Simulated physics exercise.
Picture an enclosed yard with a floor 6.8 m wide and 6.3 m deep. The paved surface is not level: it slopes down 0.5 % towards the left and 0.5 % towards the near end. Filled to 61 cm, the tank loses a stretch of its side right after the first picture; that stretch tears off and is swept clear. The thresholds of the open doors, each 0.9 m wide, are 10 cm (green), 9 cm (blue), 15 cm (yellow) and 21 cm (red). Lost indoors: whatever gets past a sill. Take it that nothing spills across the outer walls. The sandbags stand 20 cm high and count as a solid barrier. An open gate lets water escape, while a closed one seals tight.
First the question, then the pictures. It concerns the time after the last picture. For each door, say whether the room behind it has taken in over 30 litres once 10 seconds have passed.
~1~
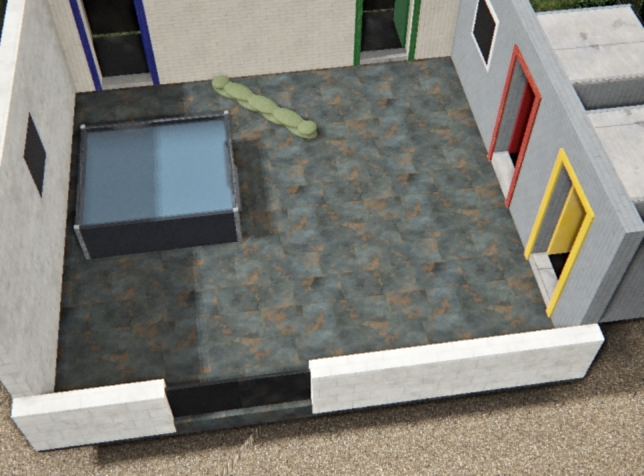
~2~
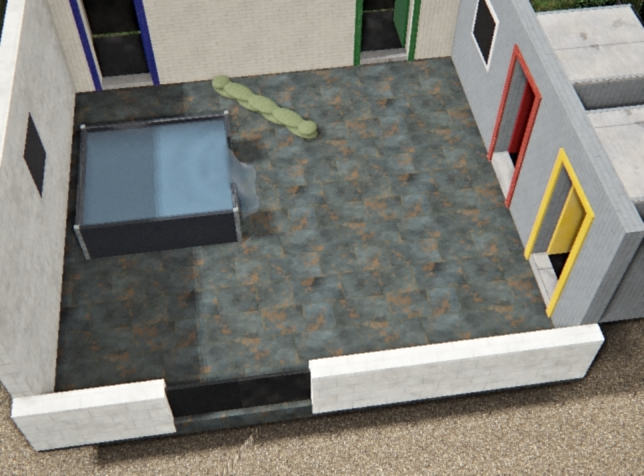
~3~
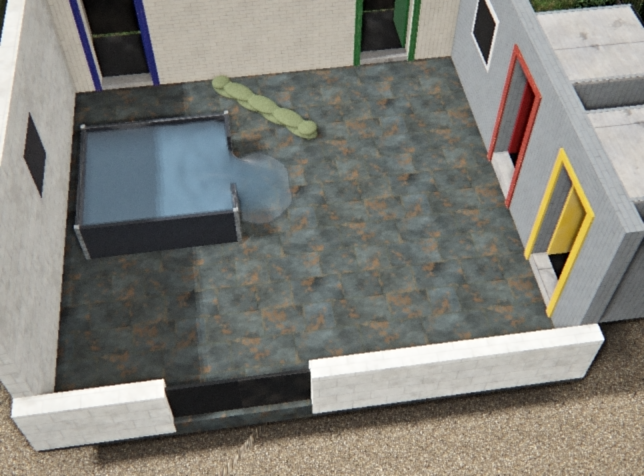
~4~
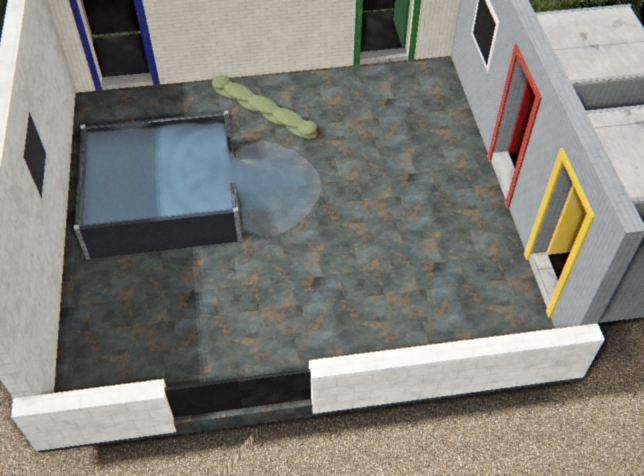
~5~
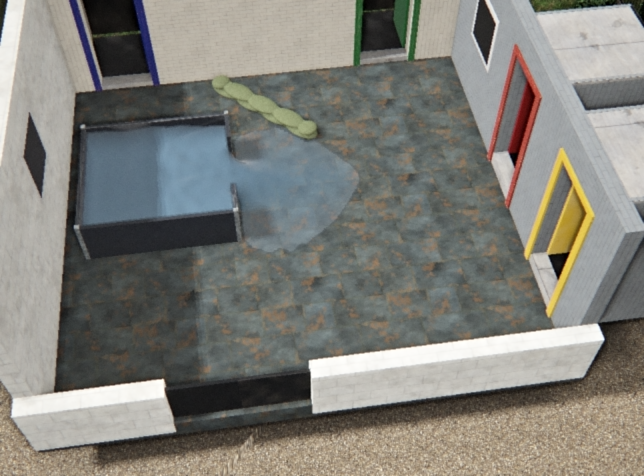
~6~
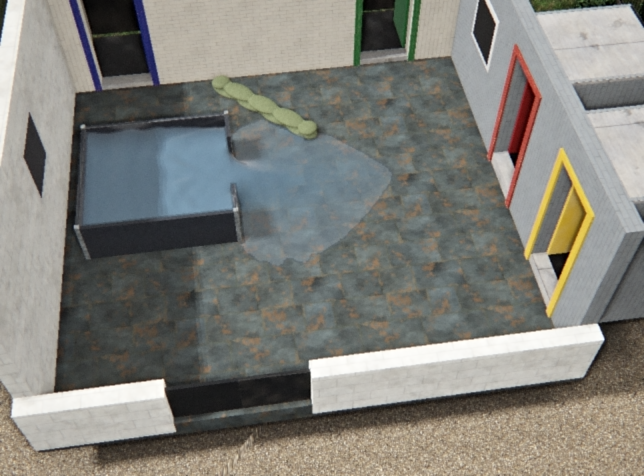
In order: Green door: The inflow ends up lower than the cap, blue door: The inflow ends up lower than the cap, yellow door: The inflow ends up lower than the cap, red door: The inflow ends up lower than the cap.
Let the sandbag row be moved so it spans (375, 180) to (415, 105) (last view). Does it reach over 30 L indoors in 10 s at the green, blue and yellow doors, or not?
Result: Green door beyond the limit; blue door inside the limit; yellow door inside the limit.
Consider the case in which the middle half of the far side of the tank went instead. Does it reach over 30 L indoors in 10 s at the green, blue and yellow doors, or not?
Against that limit: Green below, blue over, yellow not over.
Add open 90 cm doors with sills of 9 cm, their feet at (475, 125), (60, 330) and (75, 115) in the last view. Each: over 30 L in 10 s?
So, in the order given, it's beyond the mark, then shy of the mark, then shy of the mark.
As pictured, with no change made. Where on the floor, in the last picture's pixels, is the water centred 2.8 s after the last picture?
About (289, 192).
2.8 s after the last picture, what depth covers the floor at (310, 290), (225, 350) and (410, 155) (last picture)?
1, 0 and 5 cm, respectively.
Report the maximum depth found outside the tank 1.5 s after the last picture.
I'd say near 31 centimetres.
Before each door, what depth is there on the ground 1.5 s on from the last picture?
Readings (cm): Green = 0; blue = 0; yellow = 9; red = 19.
Then, 0.7 s after the last picture water covers 30 % of the floor and is deepest (37 cm) near (240, 190); green door not reached, blue door not reached, yellow door not reached, red door 9 cm at the sill, 0 L in.
Then, 1.5 s after the last picture water covers 45 % of the floor and is deepest (31 cm) near (240, 190); green door not reached, blue door not reached, yellow door 9 cm at the sill, 0 L in, red door 19 cm at the sill, 0 L in.
Then, 2.8 s after the last picture water covers 55 % of the floor and is deepest (24 cm) near (548, 344); green door 9 cm at the sill, 0 L in, blue door not reached, yellow door 12 cm at the sill, 0 L in, red door 17 cm at the sill, 0 L in.
Then, 5.3 s after the last picture water covers 70 % of the floor and is deepest (18 cm) near (239, 84); green door 10 cm at the sill, 1 L in, blue door 2 cm at the sill, 0 L in, yellow door 14 cm at the sill, 0 L in, red door 12 cm at the sill, 0 L in.
Then, 9.3 s after the last picture water covers 90 % of the floor and is deepest (12 cm) near (53, 422); green door 6 cm at the sill, 2 L in, blue door 3 cm at the sill, 0 L in, yellow door 8 cm at the sill, 0 L in, red door 10 cm at the sill, 0 L in.
